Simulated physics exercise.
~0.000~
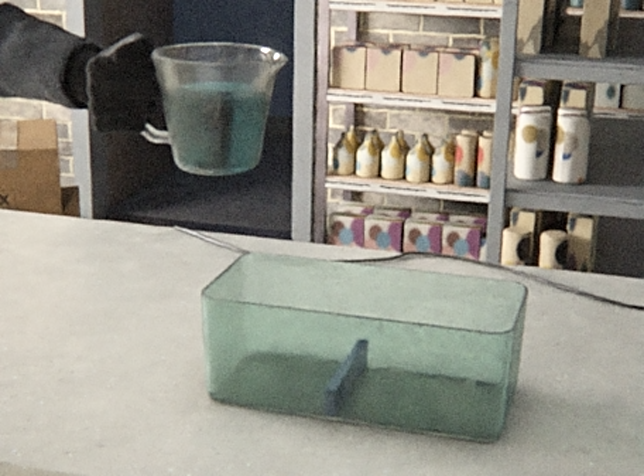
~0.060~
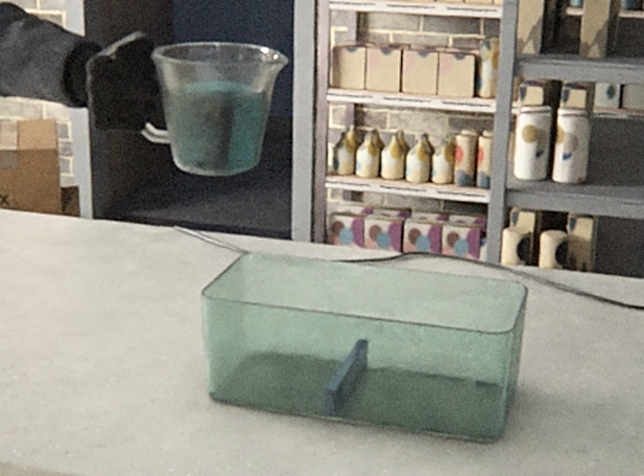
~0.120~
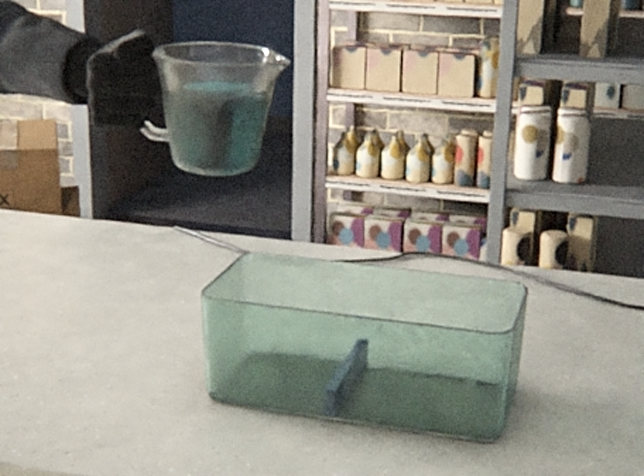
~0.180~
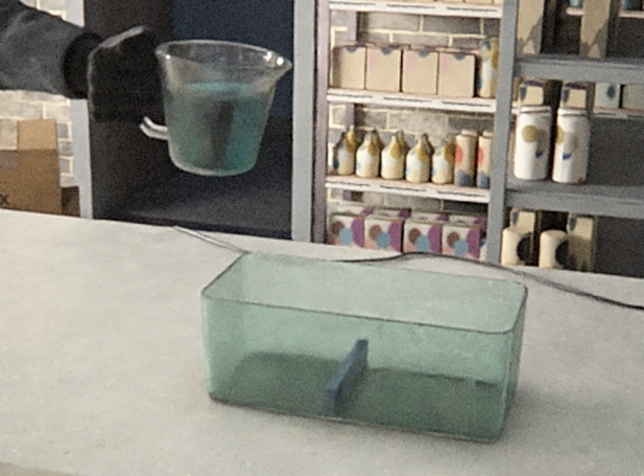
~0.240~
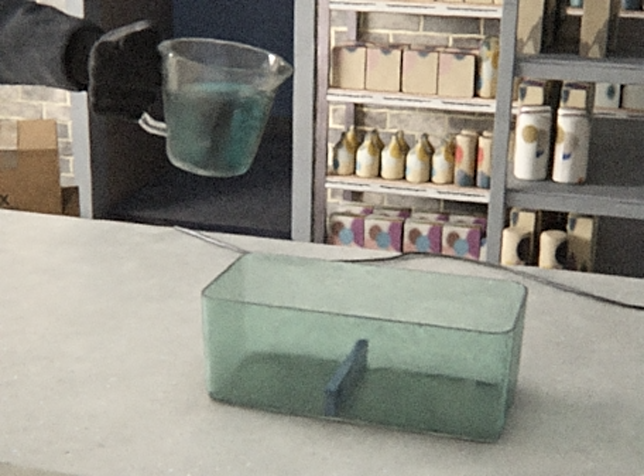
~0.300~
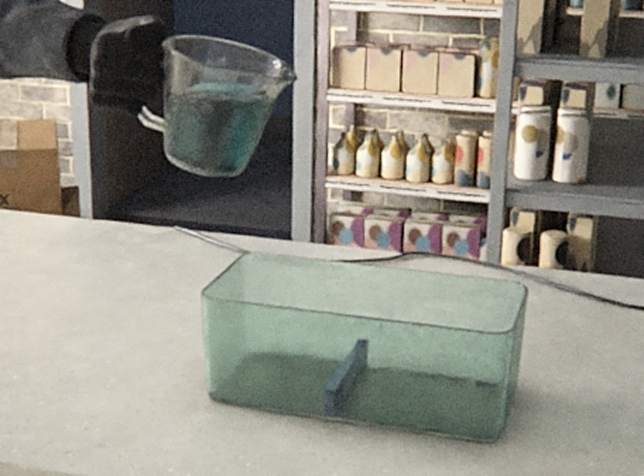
A gloved hand slowly tilting a clear measuring jug of blue-green water to the right above a long, low-walled basin.
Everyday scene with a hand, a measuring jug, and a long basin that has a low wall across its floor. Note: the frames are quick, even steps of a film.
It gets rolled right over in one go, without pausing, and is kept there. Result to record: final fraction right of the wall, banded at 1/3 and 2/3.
I predict a middling amount ends up right of the wall, one third up to two thirds.
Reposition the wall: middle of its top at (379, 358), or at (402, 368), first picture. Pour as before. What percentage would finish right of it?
In turn 5 and 10 in a hundred.
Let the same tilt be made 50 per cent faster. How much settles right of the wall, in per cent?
Close to 35 per cent.
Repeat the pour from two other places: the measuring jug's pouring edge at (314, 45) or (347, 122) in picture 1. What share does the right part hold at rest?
First try: 80 percent; second try: 90 percent.
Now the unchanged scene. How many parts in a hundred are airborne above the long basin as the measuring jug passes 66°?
Airborne share: Approx. 15 %.
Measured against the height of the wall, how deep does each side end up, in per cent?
Once it settles, the left reaches around 40 and the right around 40.
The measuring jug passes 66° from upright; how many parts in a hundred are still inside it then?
It still holds around 85 per cent there.
A moment on, the measuring jug is tipped part way and 83 per cent is still to pour, 1 is left of the wall and 0 right of it.
Next, the measuring jug is tipped right over and 16 per cent is still to pour, 18 is left of the wall and 45 right of it.
Then the measuring jug is tipped right over and 0 per cent is still to pour, 44 is left of the wall and 54 right of it.
Later the measuring jug is tipped right over and 0 per cent is still to pour, 44 is left of the wall and 55 right of it.
Finally, 44 per cent lies left of the wall, 55 right of it and 1 outside.
